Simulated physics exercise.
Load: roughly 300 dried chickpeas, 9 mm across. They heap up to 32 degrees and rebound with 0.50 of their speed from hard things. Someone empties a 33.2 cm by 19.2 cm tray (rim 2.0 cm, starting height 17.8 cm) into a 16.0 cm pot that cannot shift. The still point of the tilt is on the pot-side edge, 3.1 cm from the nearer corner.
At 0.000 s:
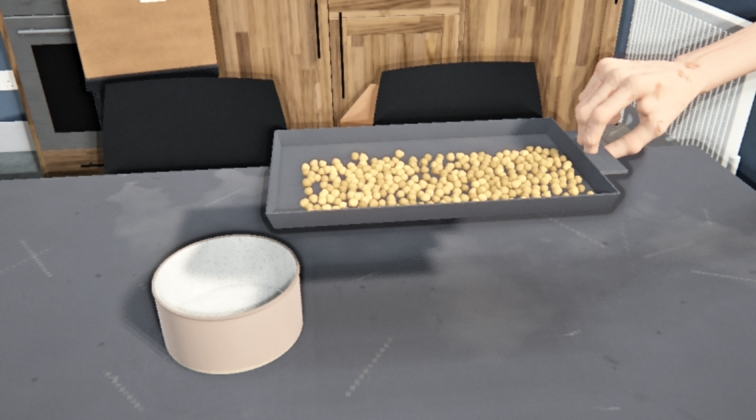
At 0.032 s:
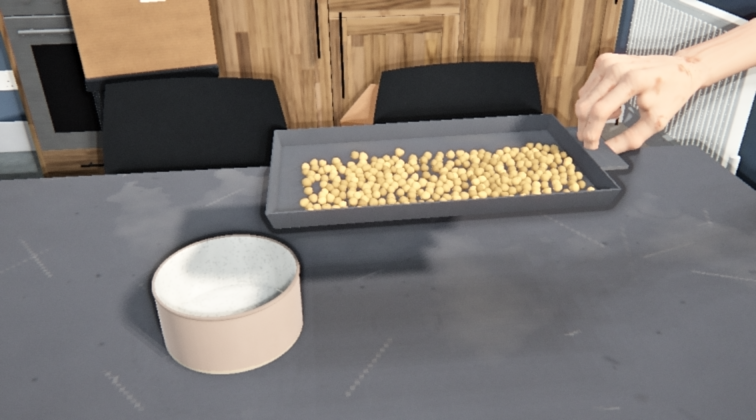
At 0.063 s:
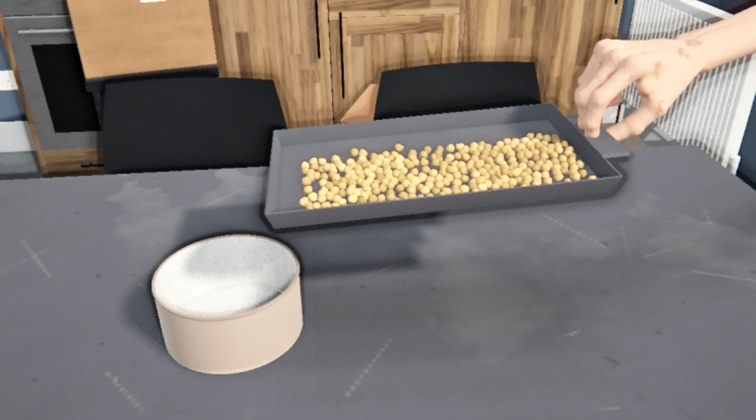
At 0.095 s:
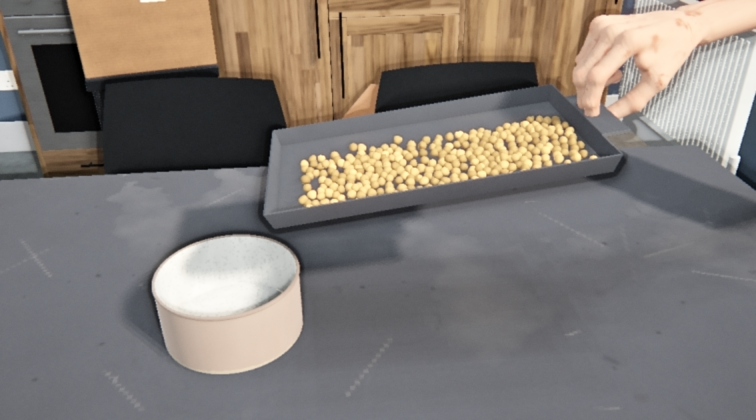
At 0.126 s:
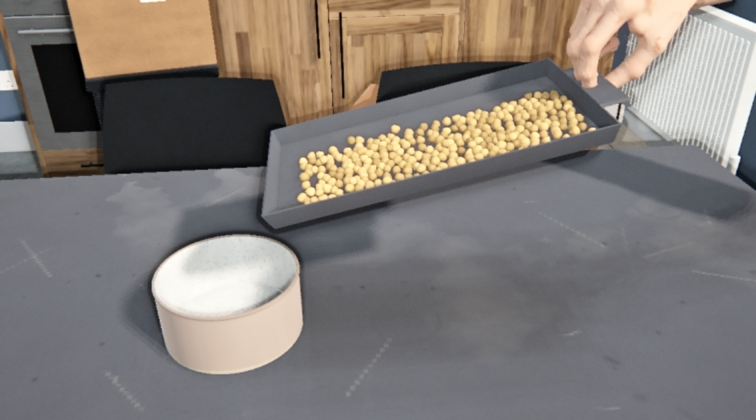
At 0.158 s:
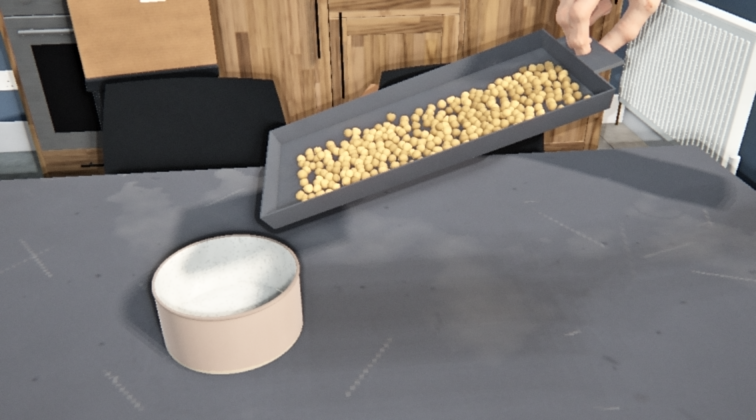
A hand raises the right end of a dark tray of chickpeas beside a round pot.
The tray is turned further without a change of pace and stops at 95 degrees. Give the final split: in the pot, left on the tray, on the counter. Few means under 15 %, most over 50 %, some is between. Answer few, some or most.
Pot most, tray few, counter some.
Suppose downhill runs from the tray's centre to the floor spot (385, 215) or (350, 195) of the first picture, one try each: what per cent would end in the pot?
Some 0 and 20 per cent.
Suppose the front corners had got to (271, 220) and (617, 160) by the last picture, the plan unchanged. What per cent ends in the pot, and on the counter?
Pot 0, counter 100.
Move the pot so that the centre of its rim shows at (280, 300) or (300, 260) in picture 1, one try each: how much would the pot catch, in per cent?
Some 20 and 10 per cent.
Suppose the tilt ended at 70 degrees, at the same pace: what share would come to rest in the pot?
It would be near 60 per cent.
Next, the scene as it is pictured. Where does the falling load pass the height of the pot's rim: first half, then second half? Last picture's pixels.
First near (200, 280), later near (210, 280).
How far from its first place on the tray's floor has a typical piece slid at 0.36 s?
Roughly 3 cm.
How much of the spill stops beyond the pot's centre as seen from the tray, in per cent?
Some 100 per cent.
After 0.36 s, tilt 58 degrees; the tray holds 100 %, the pot 0 %.
Then, at 0.50 s, tilt 85 degrees; the tray holds 100 %, the pot 0 %.
After 0.76 s, tilt 95 degrees; the tray holds 0 %, the pot 60 %.
At rest (1.5 s), pot 65 %, tray 0 %, counter 35 %.
